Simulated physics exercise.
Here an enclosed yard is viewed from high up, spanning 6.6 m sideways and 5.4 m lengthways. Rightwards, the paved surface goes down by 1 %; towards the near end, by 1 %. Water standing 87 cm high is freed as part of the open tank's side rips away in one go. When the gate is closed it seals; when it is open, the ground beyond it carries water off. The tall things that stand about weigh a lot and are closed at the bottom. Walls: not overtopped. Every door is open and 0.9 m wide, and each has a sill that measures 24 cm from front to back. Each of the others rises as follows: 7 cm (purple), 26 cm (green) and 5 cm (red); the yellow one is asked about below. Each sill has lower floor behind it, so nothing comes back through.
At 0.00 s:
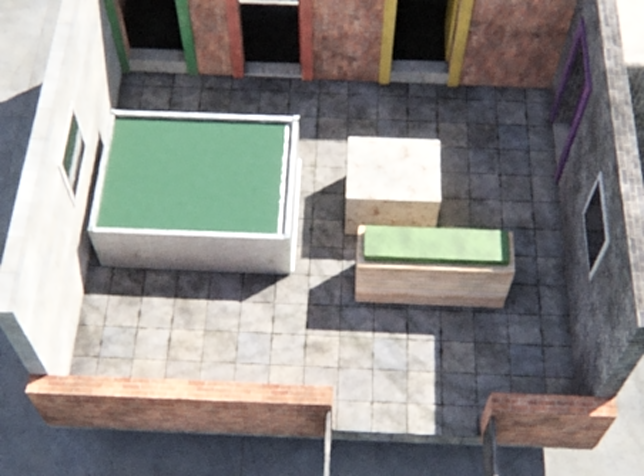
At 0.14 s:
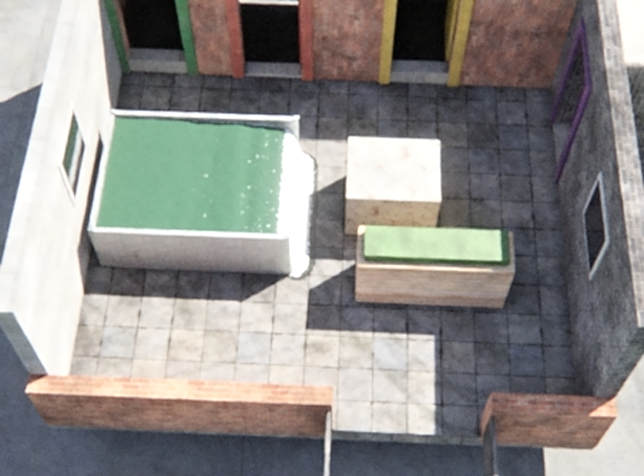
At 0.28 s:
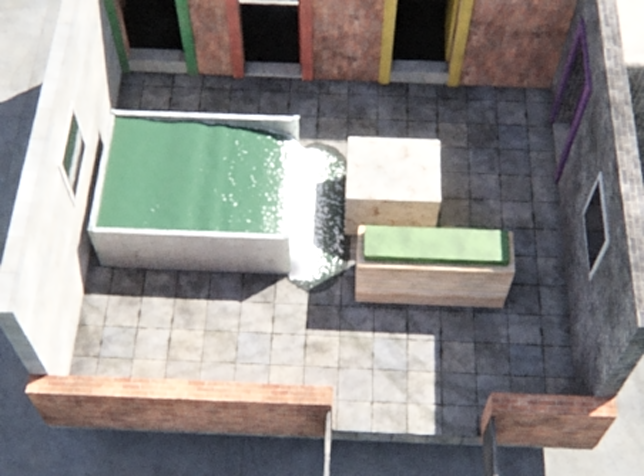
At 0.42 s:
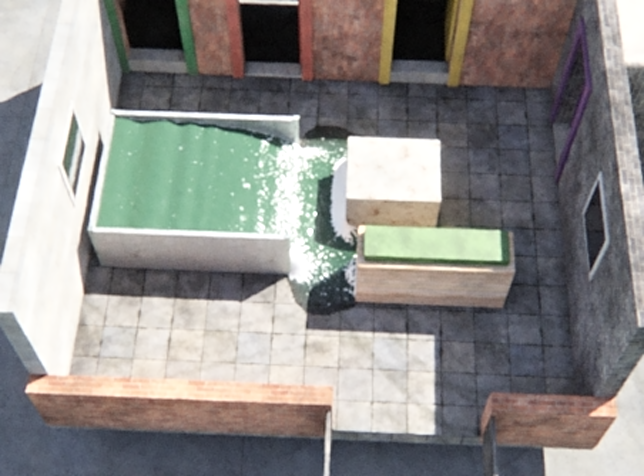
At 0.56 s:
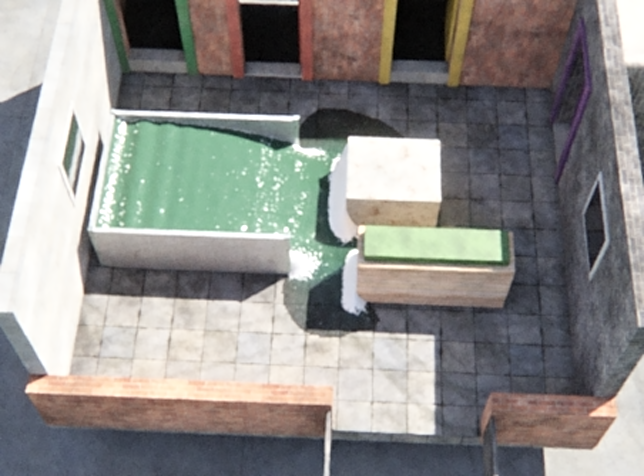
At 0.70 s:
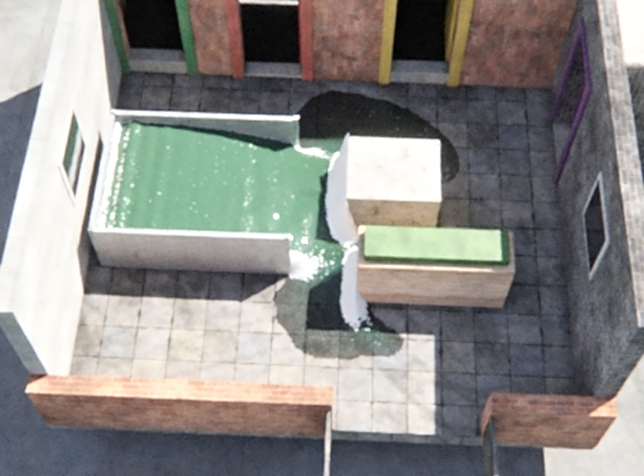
A white tank opens on its right side, and green water pours out around two blocks.
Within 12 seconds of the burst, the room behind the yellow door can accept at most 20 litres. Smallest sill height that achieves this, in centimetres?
22 cm.
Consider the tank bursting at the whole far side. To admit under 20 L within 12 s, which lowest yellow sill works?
With that break, close to 6.5 cm.
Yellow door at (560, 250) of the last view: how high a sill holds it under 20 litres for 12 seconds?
Minimum: Close to 29 cm.
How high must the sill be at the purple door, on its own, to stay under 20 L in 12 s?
Purple: Roughly 28 cm.
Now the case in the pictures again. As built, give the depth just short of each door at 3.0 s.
At the purple door the depth is 31 cm, at green 2 cm, at yellow 19 cm and at red 10 cm.
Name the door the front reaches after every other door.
Green, last of all.
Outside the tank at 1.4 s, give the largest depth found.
I'd put it near 64 cm.
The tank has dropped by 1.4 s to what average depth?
The mean depth is roughly 47 cm.
After 1.4 s water covers 45 % of the floor, deepest (64 cm) near (350, 264); 26 cm at the yellow door, 0 litres in over its 24 cm sill.
After 3.0 s water covers 80 % of the floor, deepest (36 cm) near (546, 116); 19 cm at the yellow door, 10 litres in over its 24 cm sill.
After 12.0 s water covers 95 % of the floor, deepest (18 cm) near (557, 421); 8 cm at the yellow door, 10 litres in over its 24 cm sill.
At the yellow door as built, the water arrived by 1.0 s and peaked near 28 cm at 1.6 s.
With a sill of 18.5 cm, 38 litres would have come in within the 12 s; with 25 cm, 8 litres. So under 20 litres takes about 22 cm.
